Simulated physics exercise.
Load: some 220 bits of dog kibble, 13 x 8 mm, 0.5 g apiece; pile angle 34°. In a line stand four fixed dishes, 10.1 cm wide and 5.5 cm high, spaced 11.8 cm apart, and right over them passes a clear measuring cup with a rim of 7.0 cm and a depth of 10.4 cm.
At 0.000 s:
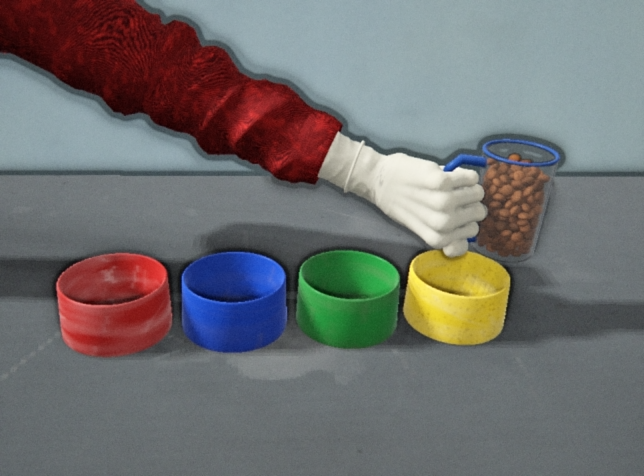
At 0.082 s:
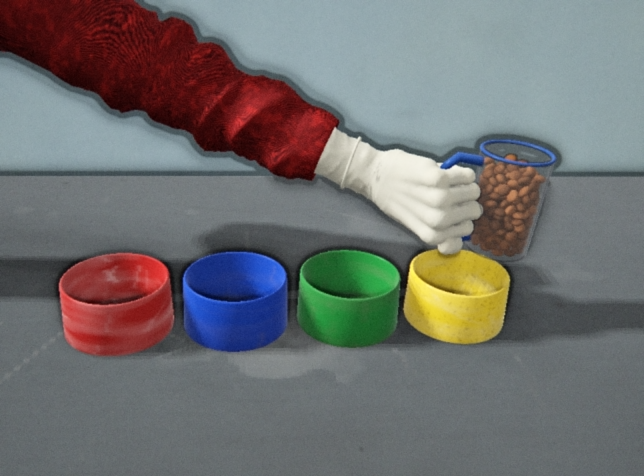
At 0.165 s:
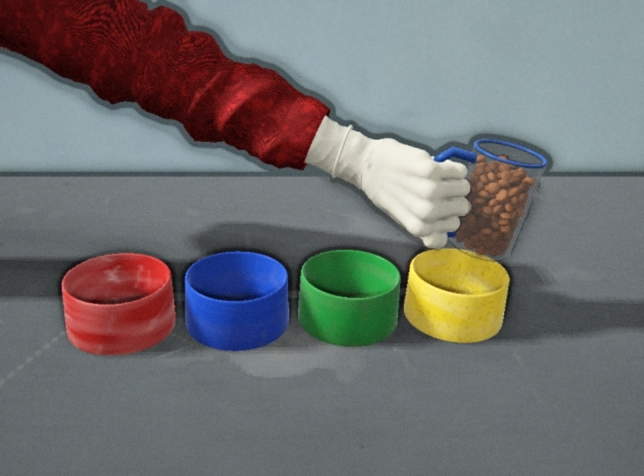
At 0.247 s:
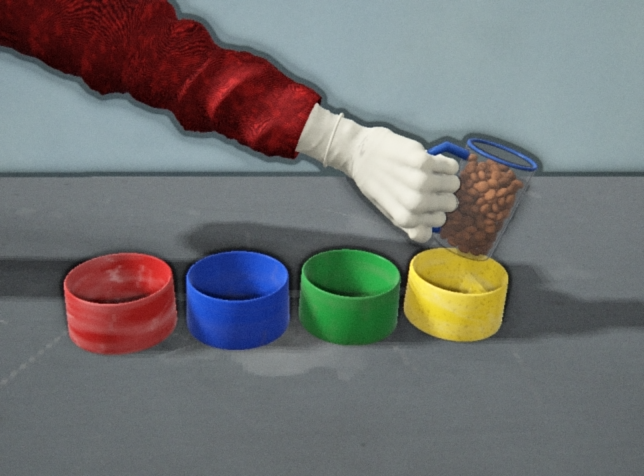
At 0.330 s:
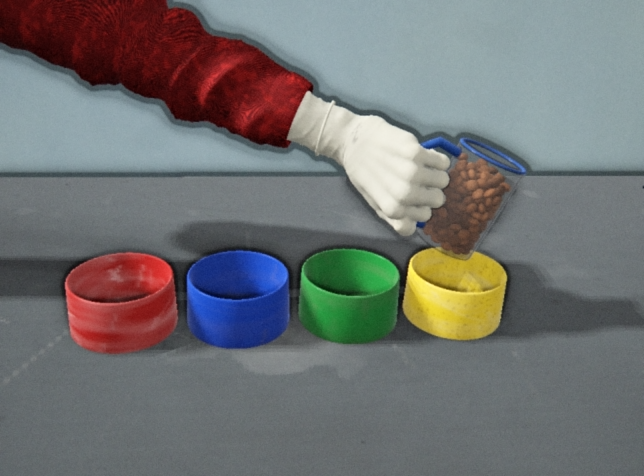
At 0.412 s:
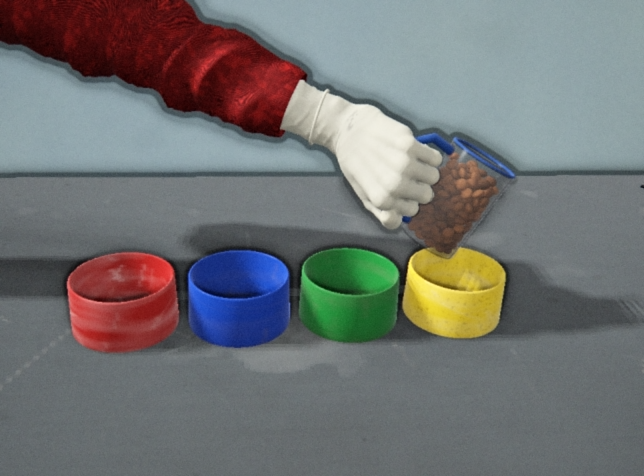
On a gray tabletop, a white-gloved hand in a red sleeve moved a clear cup of brown kibble left above the yellow dish, tilting it rightward, while four colored dishes sat in a row.
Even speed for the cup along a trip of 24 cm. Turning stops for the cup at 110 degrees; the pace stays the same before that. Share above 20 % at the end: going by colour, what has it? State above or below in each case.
Result: Red: Share not greater than a fifth; blue: Share not greater than a fifth; green: Share greater than a fifth; yellow: Share not greater than a fifth; counter: Share not greater than a fifth.
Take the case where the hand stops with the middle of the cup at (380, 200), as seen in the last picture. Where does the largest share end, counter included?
Most of it ends up at yellow.
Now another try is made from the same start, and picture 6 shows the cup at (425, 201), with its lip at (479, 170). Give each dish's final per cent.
Kept per dish: Red = 0, blue = 0, green = 90, yellow = 0.
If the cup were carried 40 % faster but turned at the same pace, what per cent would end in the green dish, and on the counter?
Result - green dish: 90; counter: 0.
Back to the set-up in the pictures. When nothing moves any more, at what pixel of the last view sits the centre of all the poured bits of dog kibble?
Look around (342, 296) in the last picture.
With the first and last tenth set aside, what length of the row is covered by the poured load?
It spans about 6 centimetres along the dishes.
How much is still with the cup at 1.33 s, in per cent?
Around 95 percent.
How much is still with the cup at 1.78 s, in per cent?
It comes out close to 60 per cent.
After 0.96 s, tilt 71 degrees; cup holds 100 %.
Then, at 1.33 s, tilt 100 degrees; cup holds 95 %, green 5 %.
Then, at 1.78 s, tilt 110 degrees; cup holds 60 %, green 40 %.
In the end, at 3.8 s, red 0 %, blue 0 %, green 90 %, yellow 0 %, counter 0 %, cup 10 %.
